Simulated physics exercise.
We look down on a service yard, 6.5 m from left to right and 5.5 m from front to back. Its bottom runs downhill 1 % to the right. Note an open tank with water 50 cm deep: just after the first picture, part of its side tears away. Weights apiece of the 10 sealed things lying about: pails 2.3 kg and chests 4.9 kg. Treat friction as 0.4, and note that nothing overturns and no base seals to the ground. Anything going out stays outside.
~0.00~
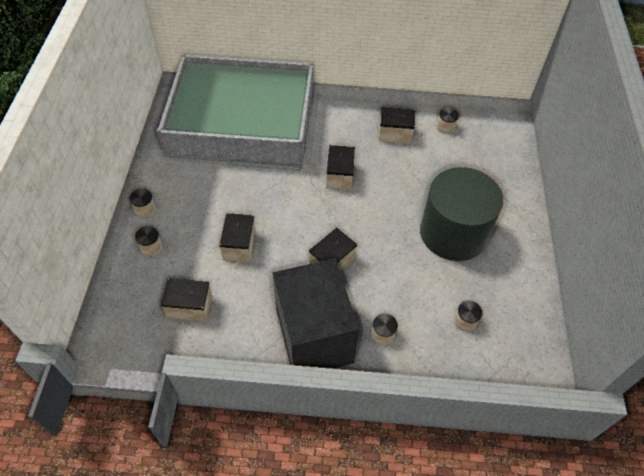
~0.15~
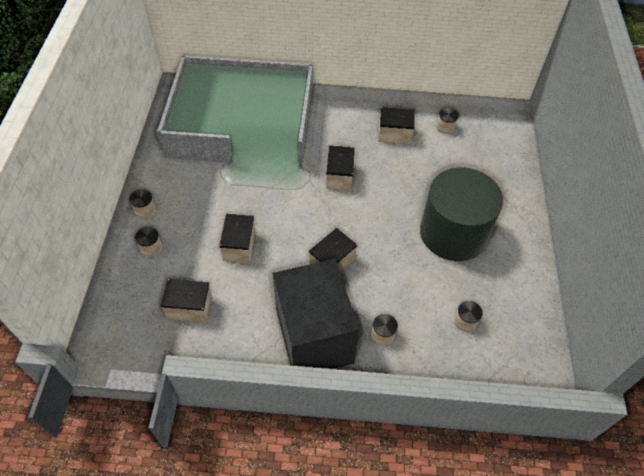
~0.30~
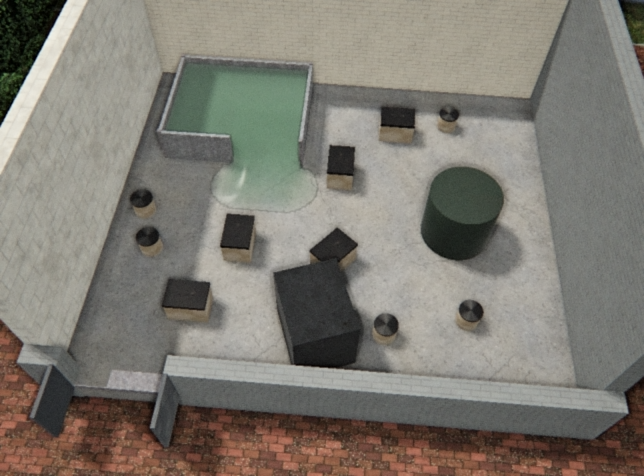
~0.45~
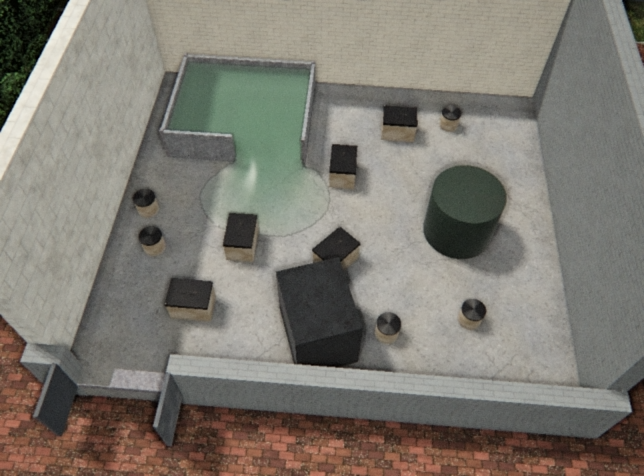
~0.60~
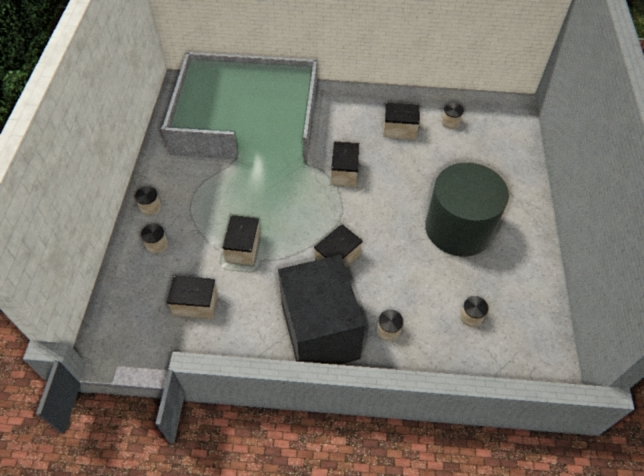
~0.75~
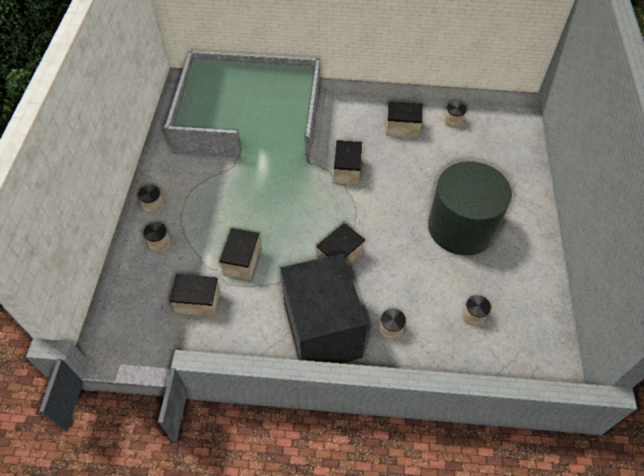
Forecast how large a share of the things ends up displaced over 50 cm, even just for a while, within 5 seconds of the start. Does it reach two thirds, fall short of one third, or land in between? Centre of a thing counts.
It lands in between one and two thirds.
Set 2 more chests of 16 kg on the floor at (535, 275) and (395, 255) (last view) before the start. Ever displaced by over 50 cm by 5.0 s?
The first comes out within the limit, the second beyond the limit.
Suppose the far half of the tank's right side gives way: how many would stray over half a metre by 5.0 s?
That gives 3 of them.
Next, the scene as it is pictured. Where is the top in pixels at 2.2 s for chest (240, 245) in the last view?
Near (228, 342).
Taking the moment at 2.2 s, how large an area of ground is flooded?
That flooded area is roughly 18 m2.
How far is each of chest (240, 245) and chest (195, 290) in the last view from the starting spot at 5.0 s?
In turn: 140 cm, gone out.
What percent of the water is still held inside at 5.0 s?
Roughly 88 percent.
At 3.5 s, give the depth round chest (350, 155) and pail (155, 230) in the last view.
Roughly 1 and 2 cm.
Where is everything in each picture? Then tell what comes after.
The first frame shows a chest at (237, 230), on the bottom; a pail at (146, 235) rests on the ground; 3.6 m2 under water; 0 of 10 have shifted.
The second frame shows a chest at (237, 230), on the bottom; a pail at (146, 236), on the bottom; water covers 4.2 m2; 0 of 10 have shifted.
The third frame shows a chest at (237, 230), on the bottom; a pail at (147, 236) rests on the ground; 4.9 m2 under water; 0 of 10 have shifted.
The fourth frame shows a chest at (240, 229), on the bottom; a pail at (150, 235), on the bottom; 5.8 m2 under water; 0 of 10 have shifted.
The fifth frame shows a chest at (241, 232), on the bottom, 10 cm from its start; a pail at (152, 233) rests on the ground; water covers 6.7 m2; 1 of 10 have shifted.
The sixth frame shows a chest at (239, 247), on the bottom, 36 cm from its start; a pail at (155, 231) rests on the ground; 7.8 m2 under water; 1 of 10 have shifted.
After 1.1 s 1 of 10 are over 50 cm from their spots; 0 afloat.
After 2.2 s 4 of 10 are over 50 cm from their spots; 2 afloat.
After 3.5 s 5 of 10 are over 50 cm from their spots; 4 afloat.
After 5.0 s 5 of 10 are over 50 cm from their spots, and 5 have been at some point; 5 afloat.
